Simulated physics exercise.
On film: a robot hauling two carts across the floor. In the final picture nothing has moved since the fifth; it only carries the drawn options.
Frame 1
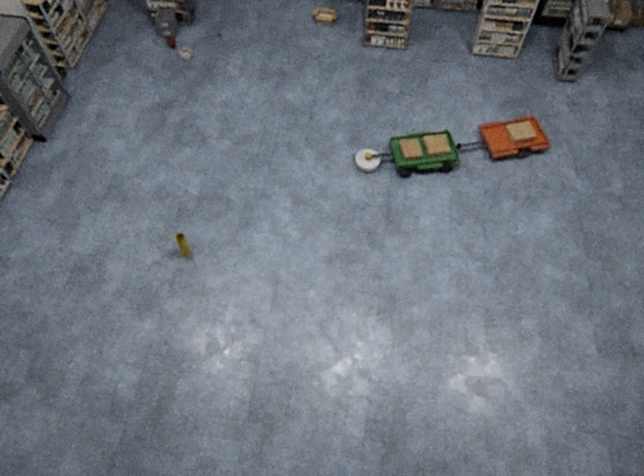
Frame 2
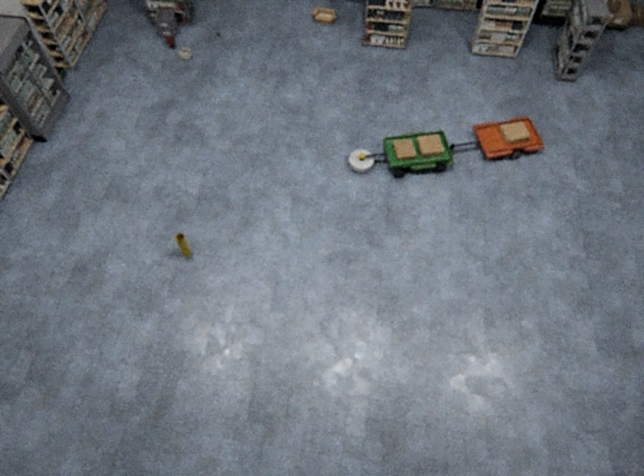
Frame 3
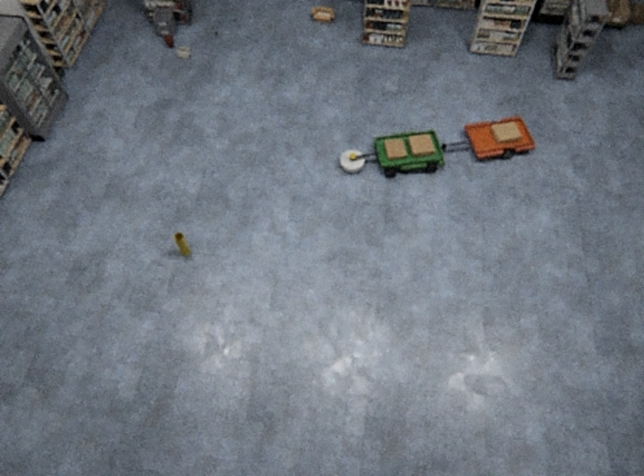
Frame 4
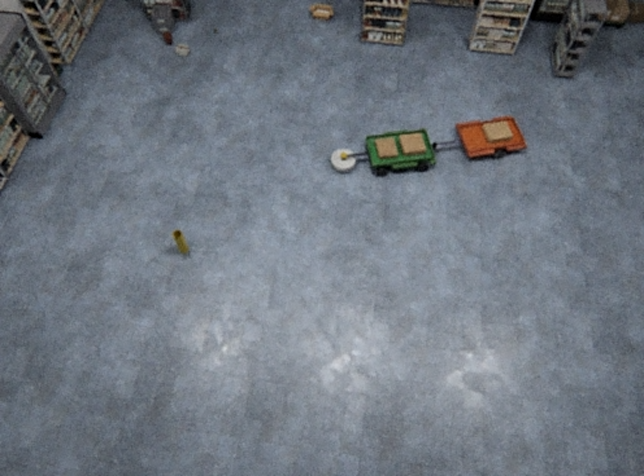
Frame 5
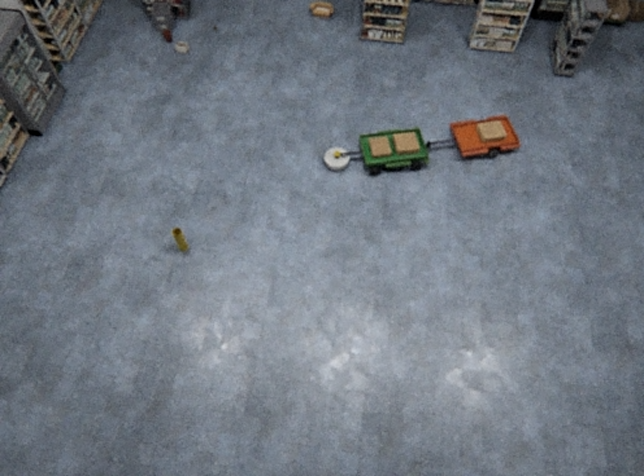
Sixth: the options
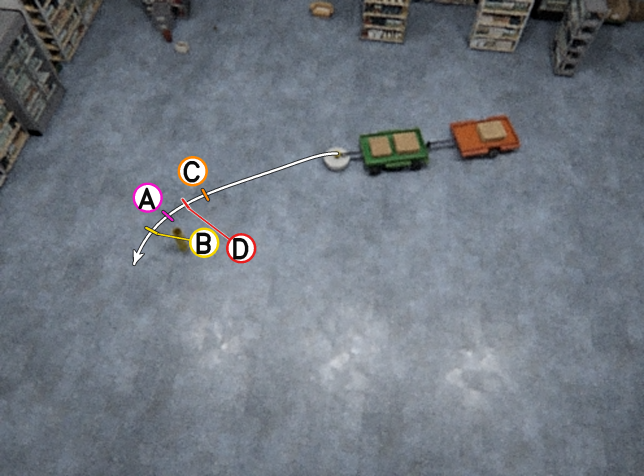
A small white round robot hauls two carts across a wide, mottled blue-grey floor, seen from high above, with packed shelves along the top and upper left edges. The green cart, carrying two tan boxes, is hitched behind the robot, and the orange cart, with one tan box, follows; a short yellow post stands left of centre. The linked train moves slowly and steadily leftward a short way, while the view stays almost still.
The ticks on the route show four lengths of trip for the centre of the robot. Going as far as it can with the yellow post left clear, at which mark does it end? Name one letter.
As far as tick B.
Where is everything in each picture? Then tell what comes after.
In the first frame, robot (368, 159); green cart (424, 150); orange cart (514, 135).
In the second frame, robot (361, 160); green cart (418, 150); orange cart (508, 136); yellow post (187, 252).
In the third frame, robot (352, 160); green cart (409, 150); orange cart (499, 136); yellow post (186, 252).
In the fourth frame, robot (343, 159); green cart (400, 148); orange cart (491, 135); yellow post (184, 249).
In the fifth frame, robot (337, 158); green cart (393, 147); orange cart (485, 134); yellow post (184, 247).
On the copy, A at (168, 216); B at (152, 231); C at (205, 195); D at (186, 204); the route from (337, 154) via (225, 187) to (134, 264).
On B. First, robot (273, 175), last cart (421, 143).
Then, robot (205, 200), last cart (355, 154).
Finally, robot (154, 235), last cart (300, 167); nothing has been touched.
By contrast, A is safe but short; C is safe but short; D is safe but short.
